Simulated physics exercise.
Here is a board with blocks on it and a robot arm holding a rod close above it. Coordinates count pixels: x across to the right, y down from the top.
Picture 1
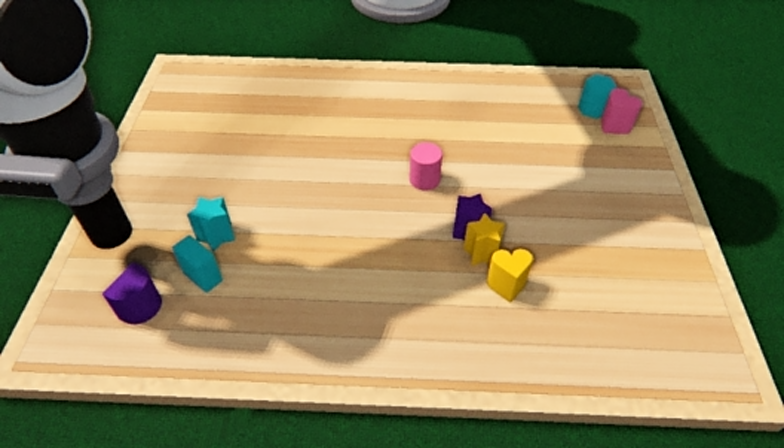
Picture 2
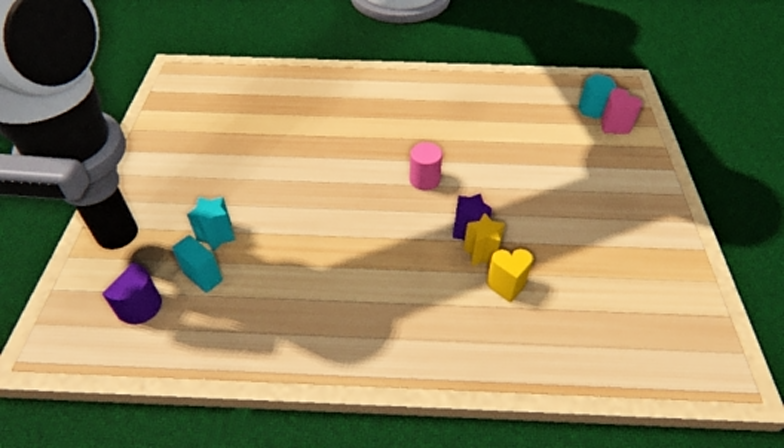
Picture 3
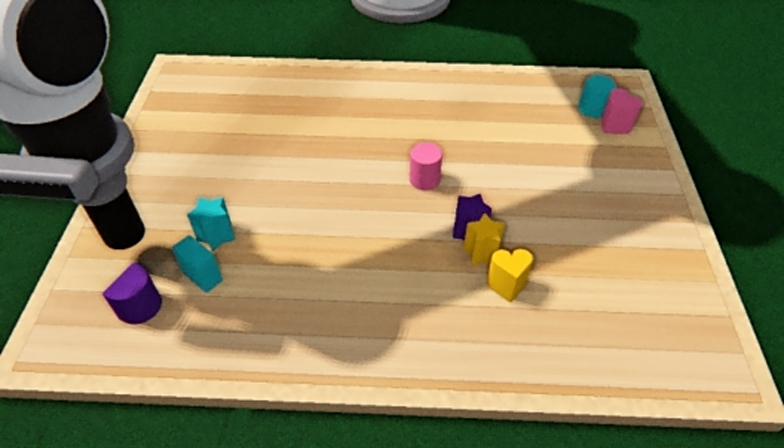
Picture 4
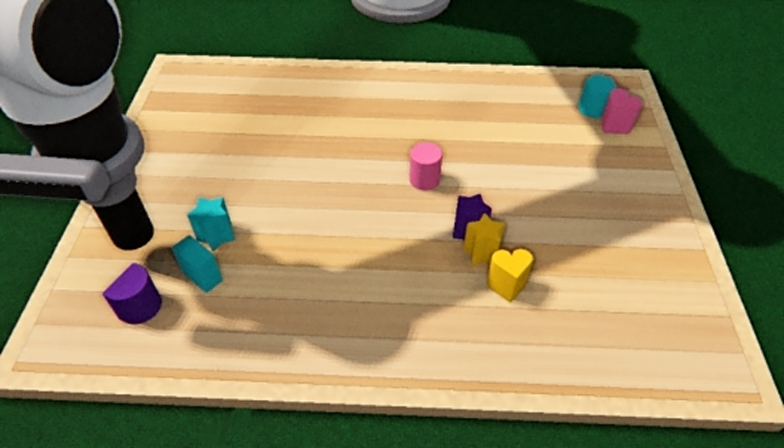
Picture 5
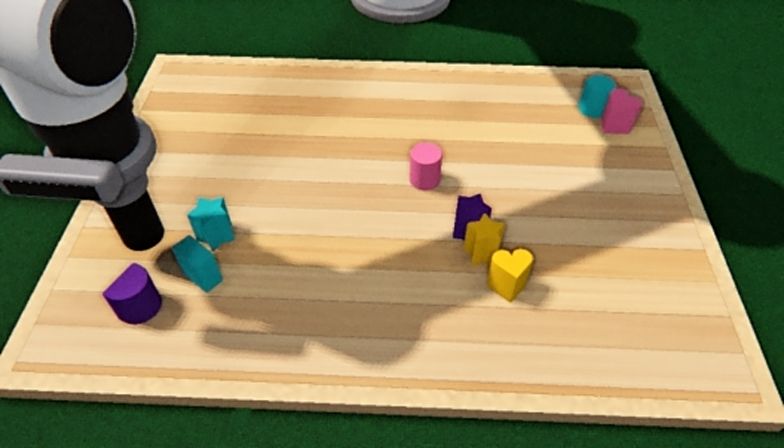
At first, a robot arm holds a dark rod over the left side of a wooden board scattered with purple, turquoise, pink and yellow blocks. The rod then shifts slowly a short way to the right, drawing closer to the two turquoise blocks, while all the blocks stay still.
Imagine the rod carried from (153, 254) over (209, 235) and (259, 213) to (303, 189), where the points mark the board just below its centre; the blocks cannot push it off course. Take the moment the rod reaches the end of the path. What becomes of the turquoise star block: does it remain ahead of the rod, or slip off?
Prediction: Slipped aside.
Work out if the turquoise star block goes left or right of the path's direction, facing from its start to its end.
It is displaced to the right.
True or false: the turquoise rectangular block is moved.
It is false.
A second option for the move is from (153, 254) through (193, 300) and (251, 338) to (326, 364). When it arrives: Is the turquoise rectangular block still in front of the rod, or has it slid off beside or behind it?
My prediction: No longer in front.
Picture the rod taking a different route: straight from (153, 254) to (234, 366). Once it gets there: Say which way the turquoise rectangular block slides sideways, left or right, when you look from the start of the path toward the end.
It moves off to the left.
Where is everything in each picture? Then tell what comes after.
Rod's lower end (113, 235); turquoise rectangular block (192, 250); turquoise star block (208, 209), in the first picture.
Rod (118, 235); blocks still, in the second picture.
Rod (126, 236); blocks still, in the third picture.
Rod (134, 236); blocks still, in the fourth picture.
Rod (145, 237); turquoise rectangular block (192, 250); turquoise star block (208, 209), in the fifth picture.
On the path given first. One third of the way, rod (203, 217); turquoise star block (241, 200), turned 10° clockwise.
Two thirds of the way, rod (256, 194); turquoise star block (285, 192), turned 70° clockwise.
At the end, rod (301, 171); turquoise rectangular block still; turquoise star block (303, 188), turned 120° clockwise.
